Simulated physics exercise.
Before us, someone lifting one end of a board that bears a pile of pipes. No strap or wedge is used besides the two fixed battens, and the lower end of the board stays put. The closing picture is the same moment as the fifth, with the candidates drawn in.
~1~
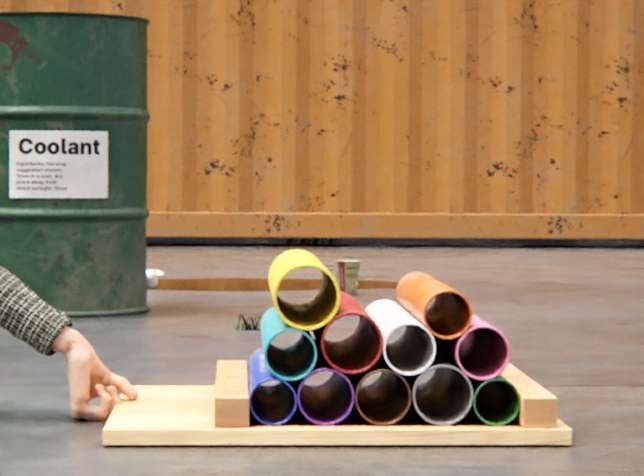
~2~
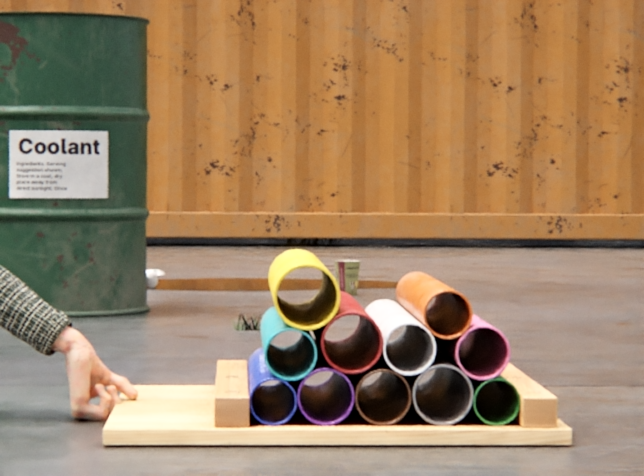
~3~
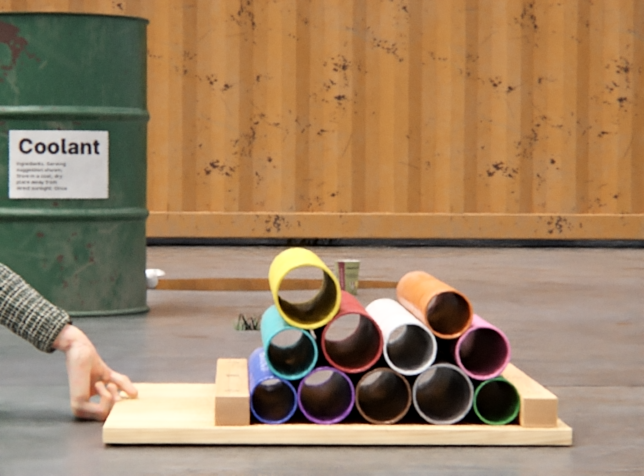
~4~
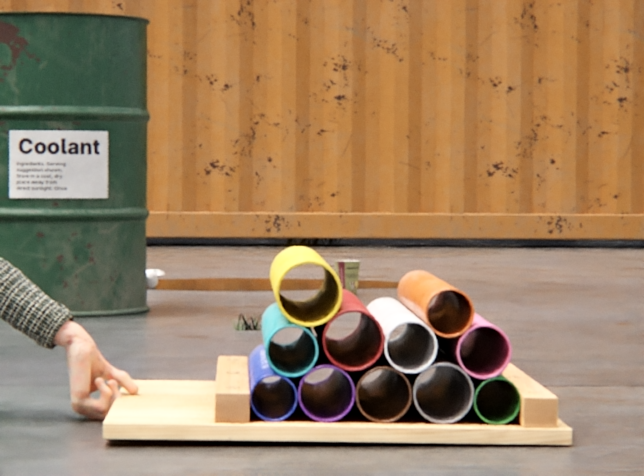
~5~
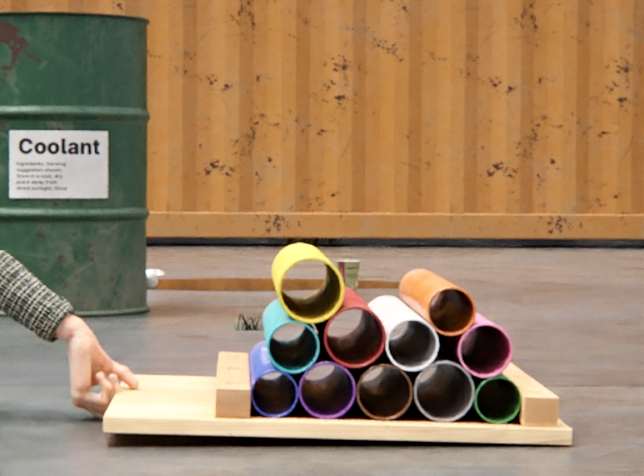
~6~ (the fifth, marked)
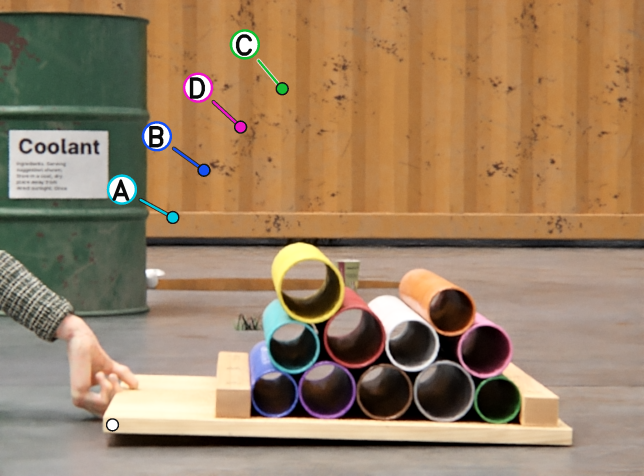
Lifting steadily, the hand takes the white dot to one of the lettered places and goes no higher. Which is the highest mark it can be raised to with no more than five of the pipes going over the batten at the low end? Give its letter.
Stop at B.
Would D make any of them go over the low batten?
At D: Yes.
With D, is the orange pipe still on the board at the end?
No, with D.
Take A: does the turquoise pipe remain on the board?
Yes, with A.
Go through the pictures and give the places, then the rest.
White pipe (409, 349); red pipe (352, 343); orange pipe (448, 314), in the first picture.
Orange pipe (447, 314); yellow pipe (307, 297), in the second picture.
Board (330, 398); purple pipe (326, 396), in the third picture.
Board (330, 396); blue pipe (273, 398); purple pipe (326, 394), in the fourth picture.
Board (331, 393); blue pipe (274, 394); purple pipe (327, 390), in the fifth picture.
On the marked copy, A at (173, 217); B at (204, 170); C at (282, 89); D at (241, 127); the white dot at (113, 425).
Following B. Soon after the start, board at 20°.
Later, board at 36°.
In the end, board at 36°, five over the low batten.
As for the rest, A five over the low batten; C six over the low batten; D six over the low batten.
